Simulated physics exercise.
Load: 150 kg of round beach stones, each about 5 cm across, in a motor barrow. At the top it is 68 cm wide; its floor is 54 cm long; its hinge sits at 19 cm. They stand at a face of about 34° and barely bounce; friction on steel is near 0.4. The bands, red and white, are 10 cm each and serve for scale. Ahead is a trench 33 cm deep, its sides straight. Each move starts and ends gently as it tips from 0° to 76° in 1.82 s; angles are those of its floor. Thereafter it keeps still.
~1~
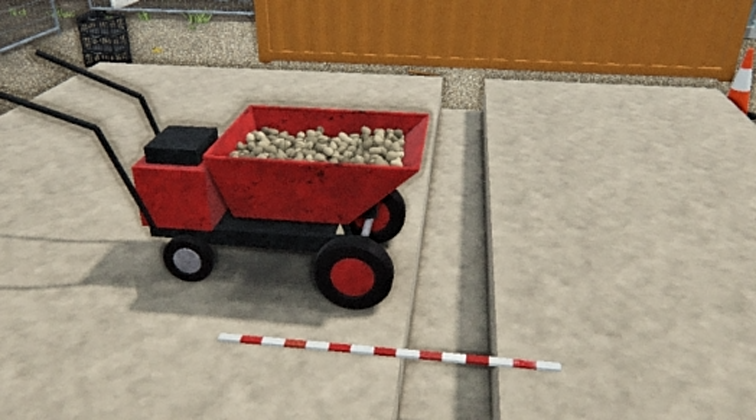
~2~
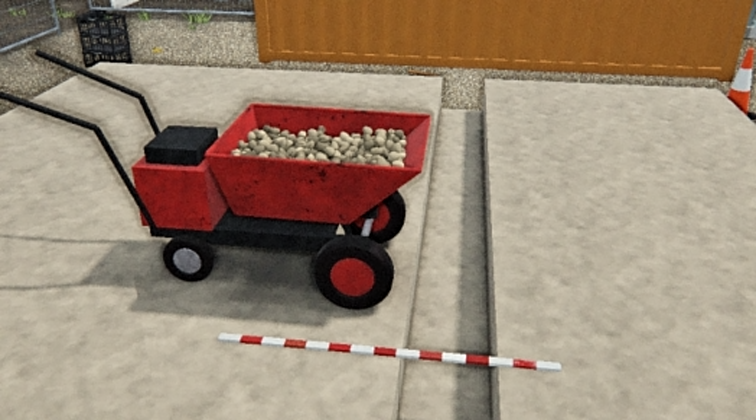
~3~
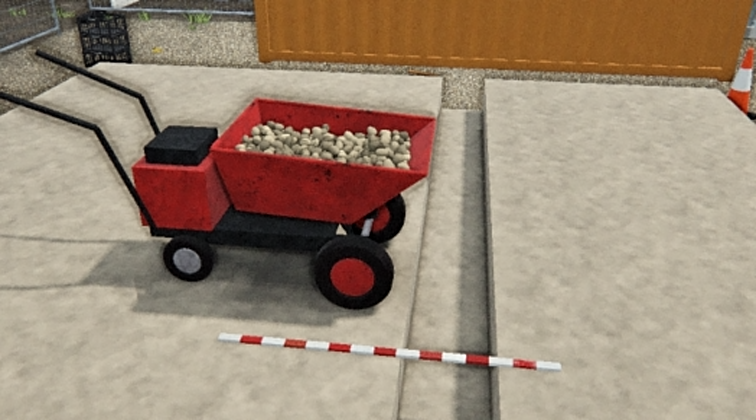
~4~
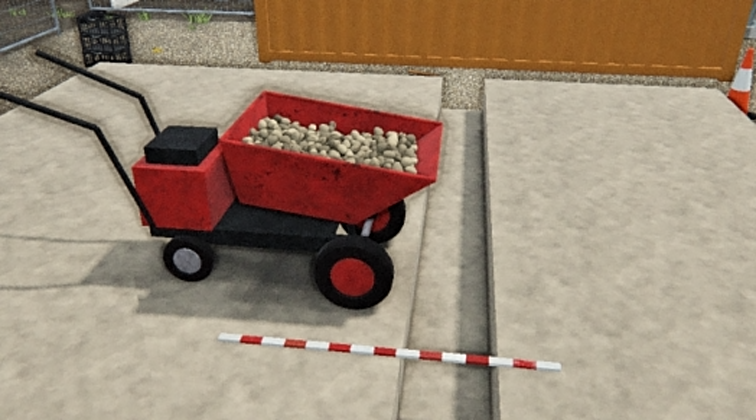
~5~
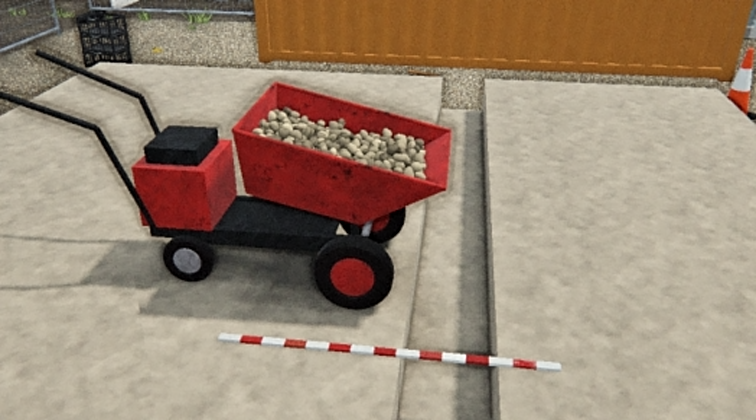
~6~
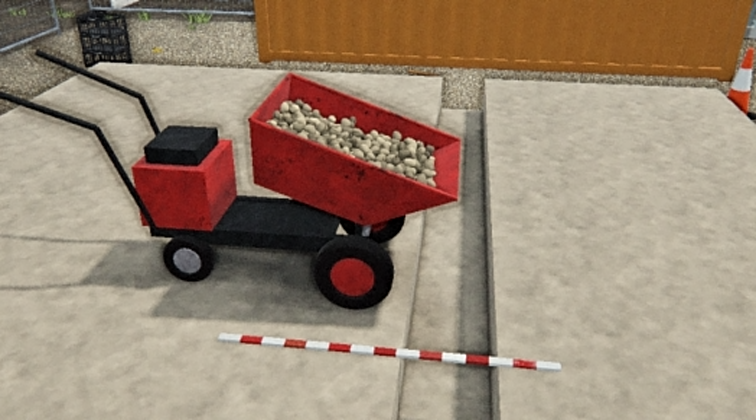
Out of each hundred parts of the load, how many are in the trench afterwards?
About 9 out of 100.
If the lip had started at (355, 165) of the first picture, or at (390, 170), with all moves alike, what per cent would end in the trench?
Result: Close to 100 then close to 60 per cent.
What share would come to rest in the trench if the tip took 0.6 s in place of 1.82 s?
Estimate: About 10 %.
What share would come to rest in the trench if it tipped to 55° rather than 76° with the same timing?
Roughly 30% would end there.
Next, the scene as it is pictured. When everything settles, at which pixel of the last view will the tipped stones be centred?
Look at roughly (553, 283).
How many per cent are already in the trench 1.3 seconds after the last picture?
Some 5 per cent.
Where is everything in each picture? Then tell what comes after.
In the first picture, lip at (419, 170), floor tilted 0°, highest stones at (383, 141).
In the second picture, lip at (421, 171), floor tilted 1°, highest stones at (385, 141).
In the third picture, lip at (427, 175), floor tilted 4°, highest stones at (306, 137).
In the fourth picture, lip at (435, 181), floor tilted 8°, highest stones at (271, 128).
In the fifth picture, lip at (446, 189), floor tilted 13°, highest stones at (281, 120).
In the sixth picture, the skip is at 19°, its lip at (457, 200); the top of the load is at (288, 113).
Then, 0.8 s after the last picture the floor is at 64°, 97 % in the skip, 3 % past the trench; the foremost stones are at (520, 288).
Then, 1.3 s after the last picture the floor is at 76°, 33 % in the skip, 5 % in the trench, 63 % past the trench; the foremost stones are at (679, 300).
Then, 1.7 s after the last picture the floor is at 76°, 23 % in the skip, 7 % in the trench, 70 % past the trench; the foremost stones are at (754, 307).
Then, 3.6 s after the last picture the floor is at 76°, 22 % in the skip, 9 % in the trench, 69 % past the trench; the foremost stones are past the picture's edge.
